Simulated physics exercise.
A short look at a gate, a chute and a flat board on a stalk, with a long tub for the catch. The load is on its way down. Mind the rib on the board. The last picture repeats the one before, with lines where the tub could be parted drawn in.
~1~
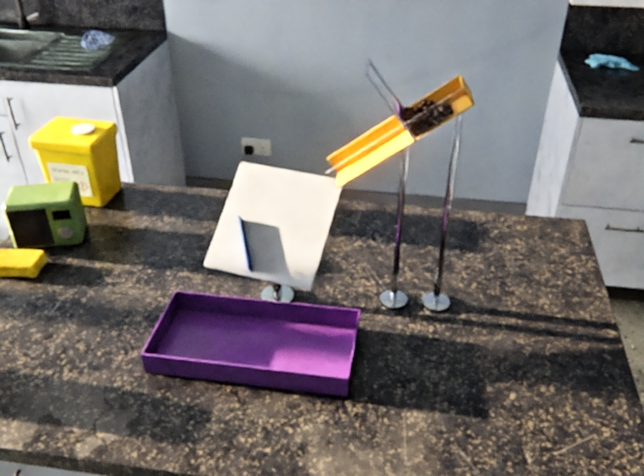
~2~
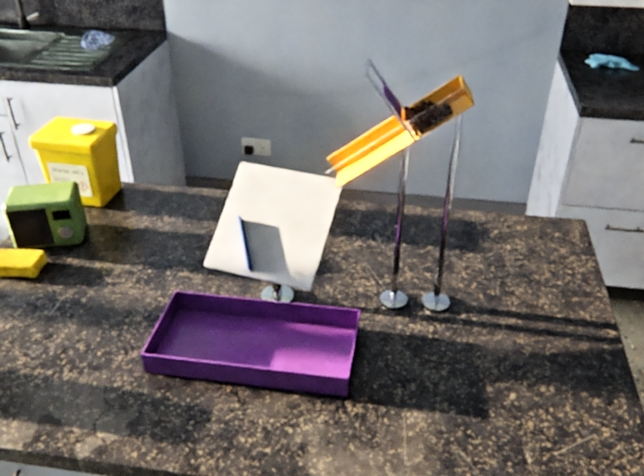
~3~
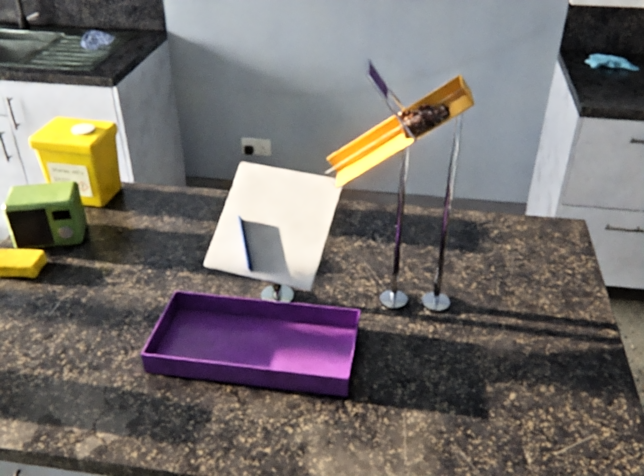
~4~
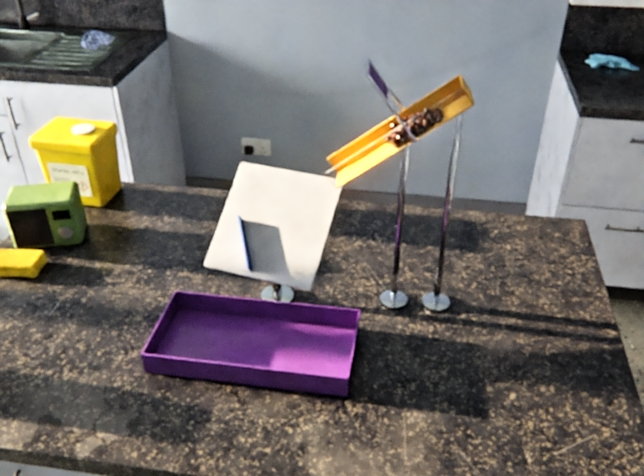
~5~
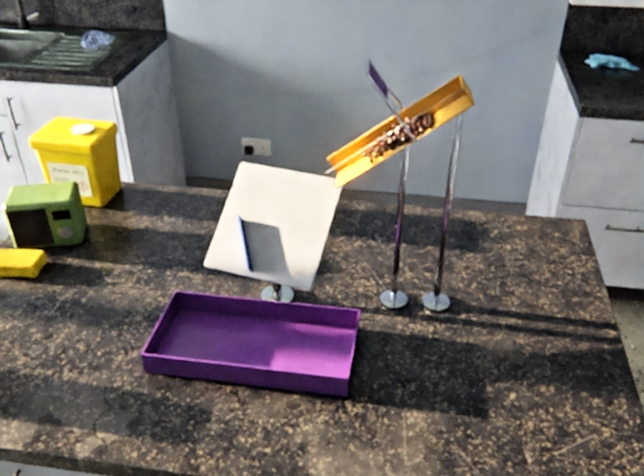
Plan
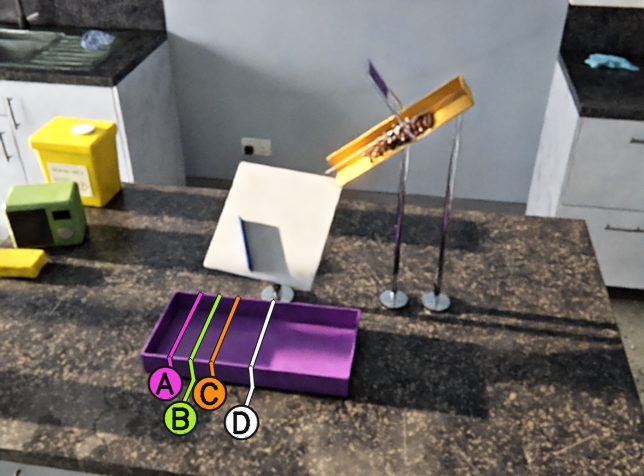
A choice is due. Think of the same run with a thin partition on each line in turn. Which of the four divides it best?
D.
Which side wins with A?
Right.
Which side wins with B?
Right.
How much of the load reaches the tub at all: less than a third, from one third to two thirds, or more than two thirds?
About that: More than two thirds.
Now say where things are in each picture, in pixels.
In the first frame, load behind the gate at (424, 114), chocolate balls; lip of the chute at (338, 180), sloping fairly steeply.
In the second frame, middle of the board at (274, 223), tilted fairly steeply; middle of its low edge at (255, 278); of its high edge at (291, 171).
In the third frame, front corners of the tub at (142, 354) and (348, 378), empty; front of the load at (406, 135).
In the fourth frame, middle of the load at (410, 125); its front at (388, 142), about a third of the way to the lip; rib from (238, 216) to (248, 268).
In the fifth frame, middle of the load at (397, 137); its front at (366, 155), about two thirds of the way to the lip.
On the marked copy, line A crosses the front rim at (169, 357); line B crosses the front rim at (190, 359); line C crosses the front rim at (211, 362); line D crosses the front rim at (251, 367).
If A is chosen, of what is caught, none on the left of the divider, all on the right.
If B is chosen, of what is caught, a stray few on the left of the divider, nearly all on the right.
If C is chosen, of what is caught, a small part on the left of the divider, nearly all on the right.
If D is chosen, of what is caught, about two thirds on the left of the divider, about a third on the right.
